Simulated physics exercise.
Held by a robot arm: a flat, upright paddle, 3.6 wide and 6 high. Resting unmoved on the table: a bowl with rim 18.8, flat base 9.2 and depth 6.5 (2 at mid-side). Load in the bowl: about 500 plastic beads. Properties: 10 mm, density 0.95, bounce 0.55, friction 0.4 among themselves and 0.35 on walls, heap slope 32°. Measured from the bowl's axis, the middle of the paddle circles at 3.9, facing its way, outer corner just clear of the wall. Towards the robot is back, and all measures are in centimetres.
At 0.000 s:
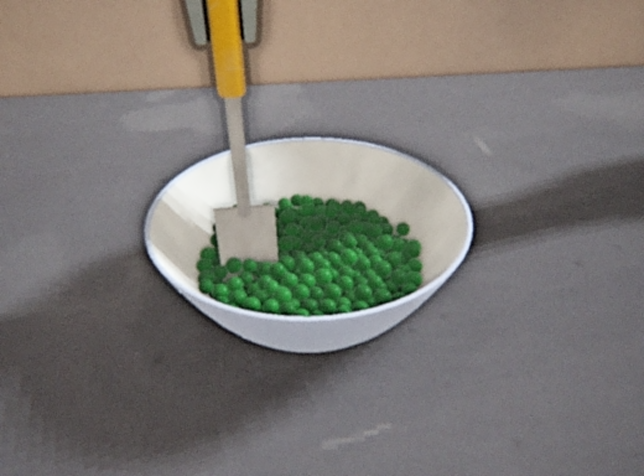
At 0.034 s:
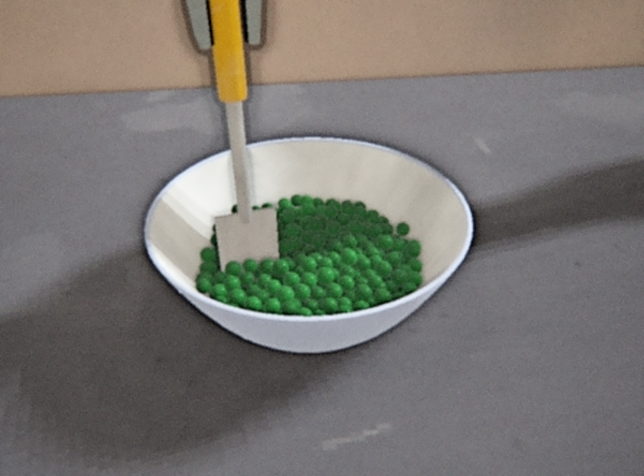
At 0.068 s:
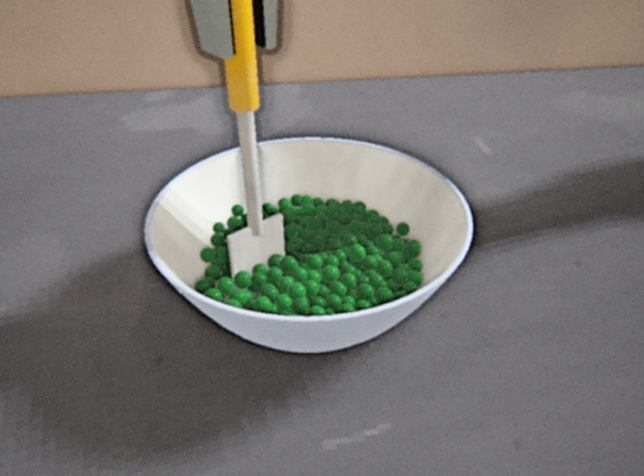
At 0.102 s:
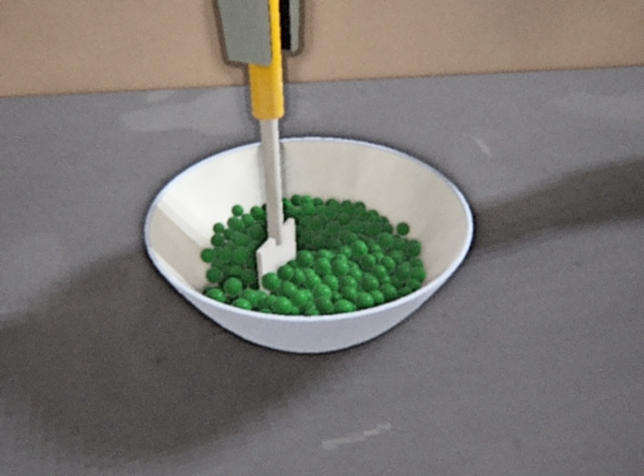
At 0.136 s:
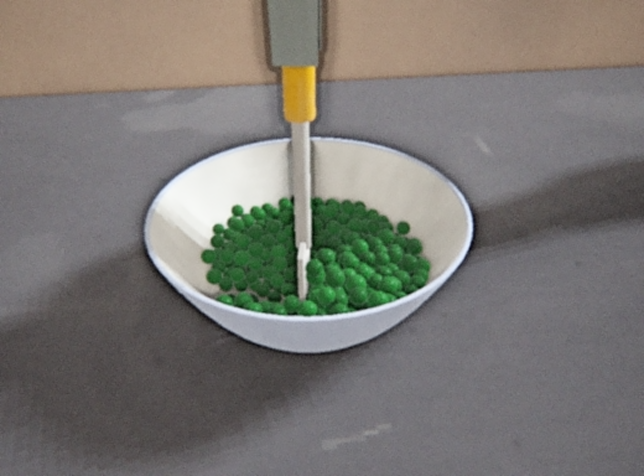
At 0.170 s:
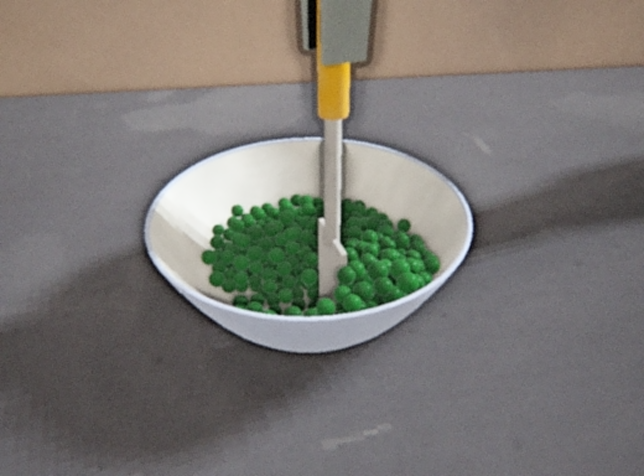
At the start, a robot arm holds an upright paddle among green beads at the left of a white bowl. The paddle sweeps rightward through the near side of the load, turning edge-on as it goes, and pushes beads into a mound at the right while the bowl stays still.
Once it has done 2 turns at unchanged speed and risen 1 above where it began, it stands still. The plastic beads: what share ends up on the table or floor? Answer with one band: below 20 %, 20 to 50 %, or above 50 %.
Below 20 %.
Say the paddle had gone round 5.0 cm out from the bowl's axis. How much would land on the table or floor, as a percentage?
Around 15 in a hundred, in that case.
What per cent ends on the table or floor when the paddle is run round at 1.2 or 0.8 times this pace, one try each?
Estimates in order: Near 10 % and near 0 %.
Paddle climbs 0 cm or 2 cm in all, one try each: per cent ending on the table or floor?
About 5 and 5 per cent.
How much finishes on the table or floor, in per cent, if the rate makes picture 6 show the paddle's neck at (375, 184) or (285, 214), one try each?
It comes to close to 25 per cent and close to 0 per cent.
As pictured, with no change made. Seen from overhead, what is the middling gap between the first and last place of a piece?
Some 9 cm.
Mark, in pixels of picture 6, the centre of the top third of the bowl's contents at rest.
About (264, 269).
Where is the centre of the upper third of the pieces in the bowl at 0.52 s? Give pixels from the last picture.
Roughly at (225, 237).
After 0.52 s, 344° round, highest piece 8 above the table; 486 in the bowl, 7 on the table or floor, 5 in flight or on the tool.
After 0.88 s, 226° round, highest piece 8 above the table; 477 in the bowl, 18 on the table or floor, 3 in flight or on the tool.
After 1.25 s, 0° round, highest piece 5 above the table; 476 in the bowl, 22 on the table or floor.
After 1.95 s, 0° round, highest piece 5 above the table; 476 in the bowl, 22 on the table or floor.
At rest, 476 in the bowl, 22 on the table or floor. That is 4 % on the table or floor.
